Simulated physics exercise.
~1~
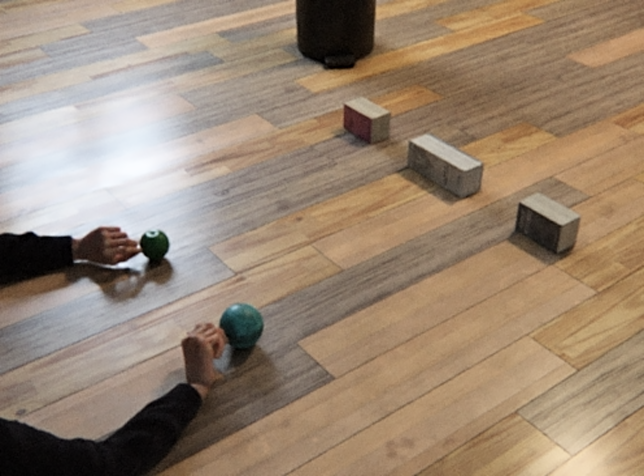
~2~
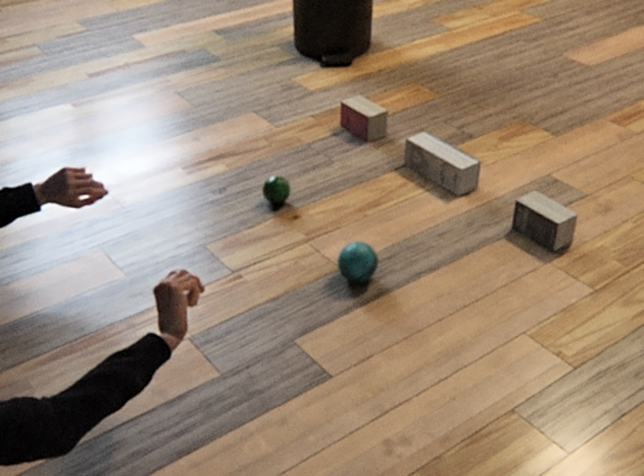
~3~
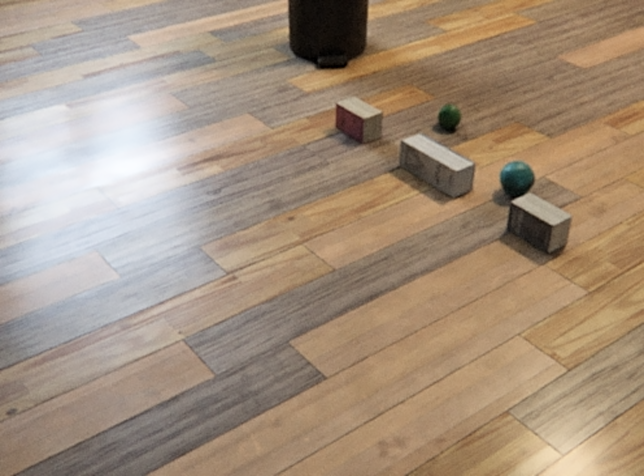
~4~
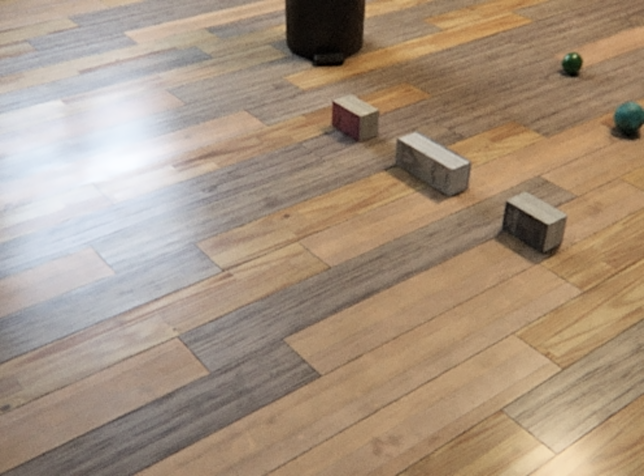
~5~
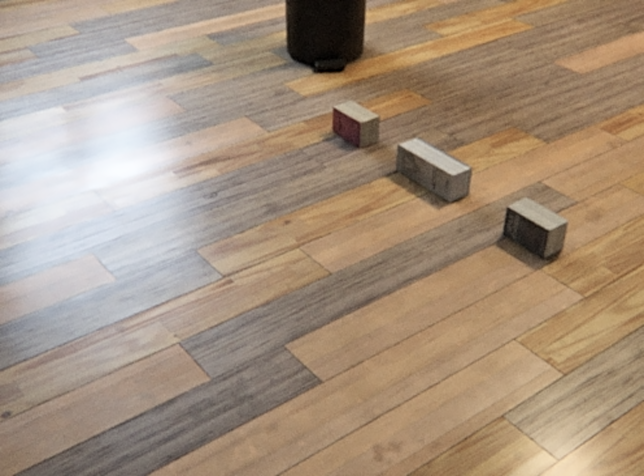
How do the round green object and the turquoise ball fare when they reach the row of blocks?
Both make it through. The green one passes through the gap between the pink and white blocks, and the turquoise ball through the gap between the white and grey ones.
